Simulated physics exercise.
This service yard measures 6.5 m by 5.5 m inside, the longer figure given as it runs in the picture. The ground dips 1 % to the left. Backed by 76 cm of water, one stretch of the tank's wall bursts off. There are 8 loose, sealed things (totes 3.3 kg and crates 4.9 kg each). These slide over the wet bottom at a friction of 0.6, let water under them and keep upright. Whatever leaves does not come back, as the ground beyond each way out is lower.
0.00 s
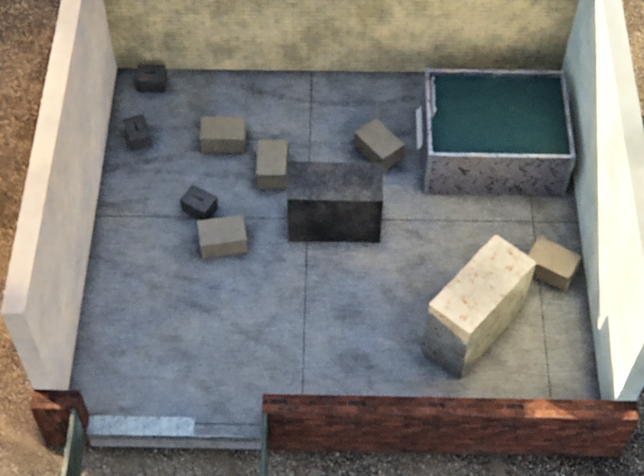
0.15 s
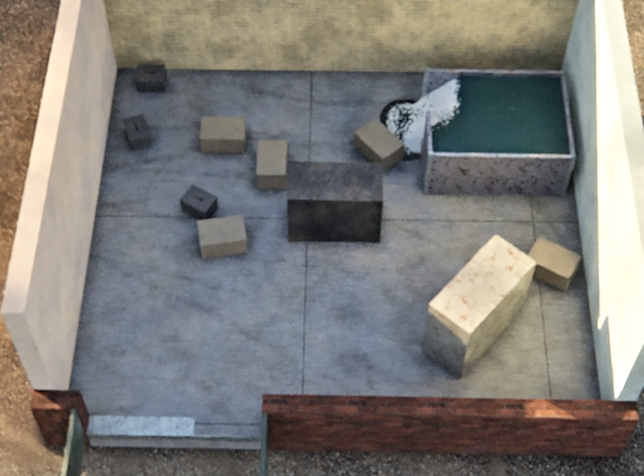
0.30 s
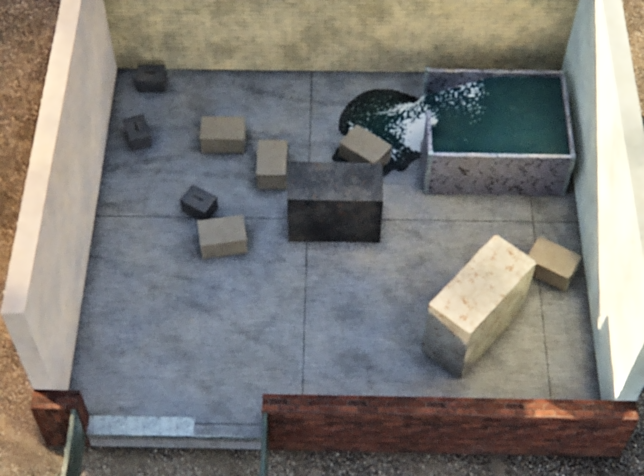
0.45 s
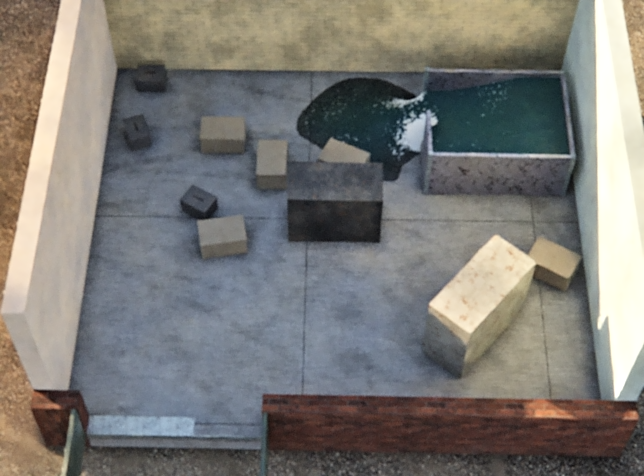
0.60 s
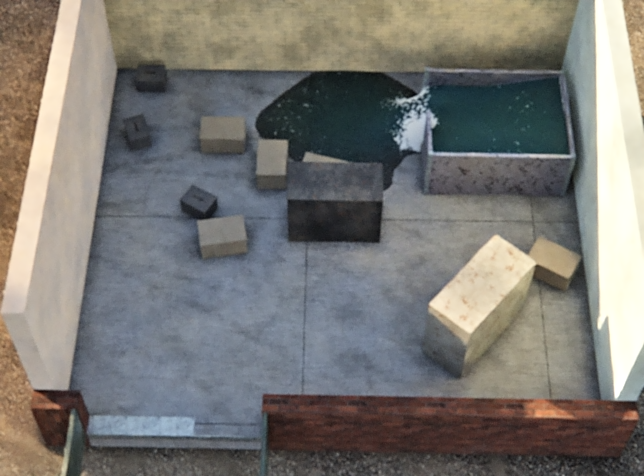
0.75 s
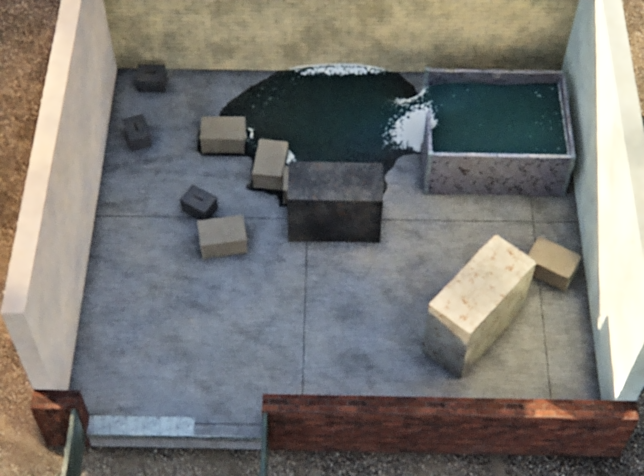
To begin with, dark green water sits in a tank at the upper right of a walled yard scattered with boxes. Water then bursts from the tank's left side, foaming and spreading leftward across the floor, and pushes the nearest tan box left behind a large dark block, while most others stay put.
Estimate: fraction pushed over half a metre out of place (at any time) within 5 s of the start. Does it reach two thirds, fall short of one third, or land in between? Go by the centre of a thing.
It reaches two thirds.
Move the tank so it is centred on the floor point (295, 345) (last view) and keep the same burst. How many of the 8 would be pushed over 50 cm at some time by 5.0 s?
Result: 3.
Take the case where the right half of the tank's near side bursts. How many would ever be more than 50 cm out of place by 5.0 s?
1.
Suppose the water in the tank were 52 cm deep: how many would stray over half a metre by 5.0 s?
That would give 6.
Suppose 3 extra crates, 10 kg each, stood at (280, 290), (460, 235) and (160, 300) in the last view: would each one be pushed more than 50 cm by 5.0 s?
Respectively: Doesn't reach it; doesn't reach it; tops it.
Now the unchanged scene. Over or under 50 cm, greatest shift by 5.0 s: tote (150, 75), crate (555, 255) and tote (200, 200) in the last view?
Within the mark, within the mark, beyond the mark.
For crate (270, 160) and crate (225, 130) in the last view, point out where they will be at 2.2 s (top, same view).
(108, 190) and (139, 145), roughly.
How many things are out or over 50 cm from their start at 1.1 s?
I count 2 of them.
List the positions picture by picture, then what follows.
The first picture shows a crate at (380, 138), on the bottom; a crate at (272, 157), on the bottom; water covers 2.6 m2; 0 of 8 have shifted.
The second picture shows a crate at (380, 138), on the bottom; a crate at (272, 157) rests on the ground; water covers 3.1 m2; 0 of 8 have shifted.
The third picture shows a crate at (366, 144) rests on the ground, 22 cm from its start; a crate at (272, 157), on the bottom; 3.7 m2 under water; 1 of 8 have shifted.
The fourth picture shows a crate at (344, 156) rests on the ground, 58 cm from its start; a crate at (272, 157), on the bottom; 4.7 m2 under water; 1 of 8 have shifted.
The fifth picture shows a crate at (323, 168) rests on the ground, 92 cm from its start; a crate at (272, 157), on the bottom; water covers 6.1 m2; 1 of 8 have shifted.
The sixth picture shows a crate at (306, 178) rests on the ground, 121 cm from its start; a crate at (271, 158) rests on the ground; 7.3 m2 under water; 1 of 8 have shifted.
After 1.1 s 2 of 8 are over 50 cm from their spots; 0 afloat.
After 2.2 s 4 of 8 are over 50 cm from their spots; 4 afloat.
After 3.5 s 5 of 8 are over 50 cm from their spots; 5 afloat.
After 5.0 s 6 of 8 are over 50 cm from their spots, and 6 have been at some point; 4 afloat.
